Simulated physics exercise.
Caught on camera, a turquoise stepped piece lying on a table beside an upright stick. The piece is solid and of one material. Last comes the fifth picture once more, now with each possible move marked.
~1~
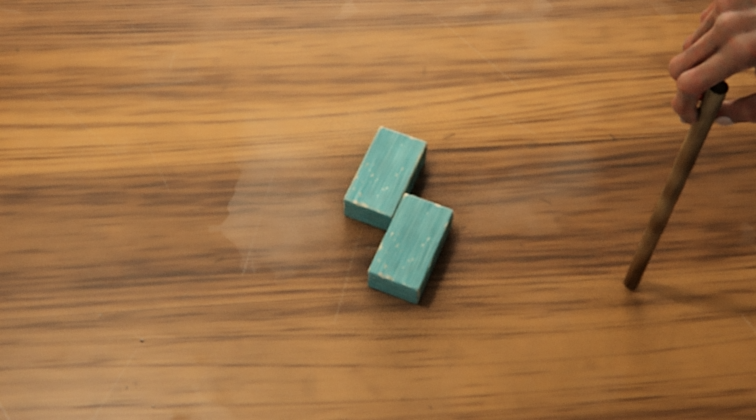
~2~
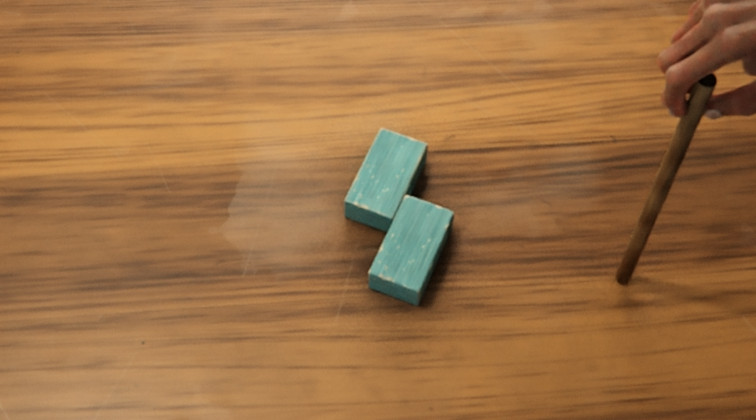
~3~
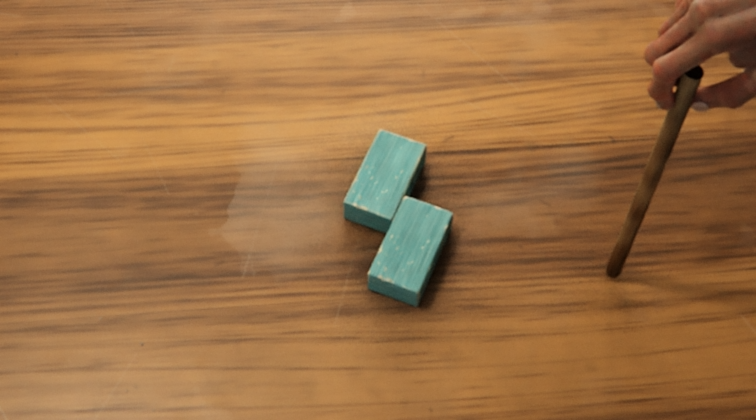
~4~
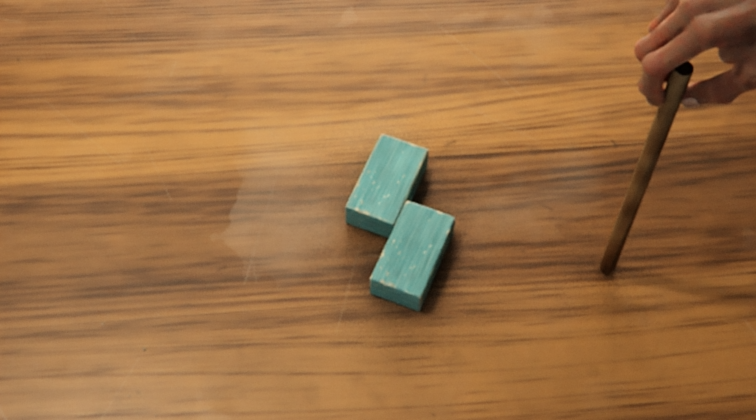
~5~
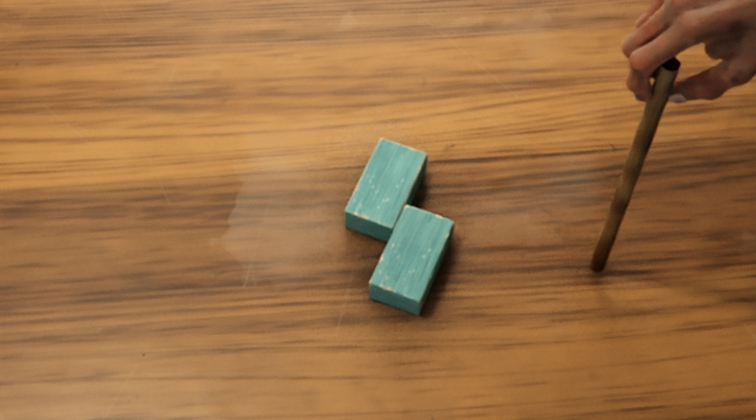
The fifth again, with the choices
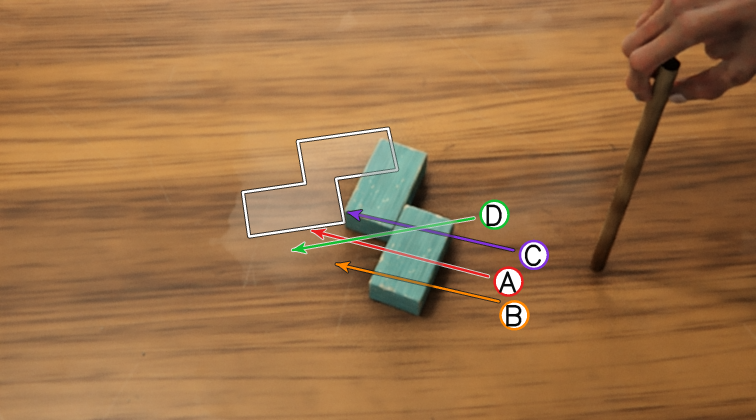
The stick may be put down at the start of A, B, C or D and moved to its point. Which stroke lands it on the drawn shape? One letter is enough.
Only A fits it in.
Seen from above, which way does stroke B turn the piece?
It turns clockwise.
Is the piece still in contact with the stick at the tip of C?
Yes.
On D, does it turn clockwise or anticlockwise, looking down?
On that stroke, anticlockwise.
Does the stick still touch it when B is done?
Yes.
On the marked copy, A from (488, 276) to (312, 231); B from (499, 301) to (336, 264); C from (513, 250) to (348, 212); D from (474, 218) to (293, 250).
Taking A. A third of the way, foot of the stick (423, 261), piece (388, 242).
Two thirds of the way, foot of the stick (360, 244), piece (325, 212).
When it is over, foot of the stick (312, 232), piece (290, 189); it fills the outline.
As for the rest, B leaves the piece out of the outline, at (331, 219); C leaves the piece out of the outline, at (317, 238); D leaves the piece out of the outline, at (328, 278).
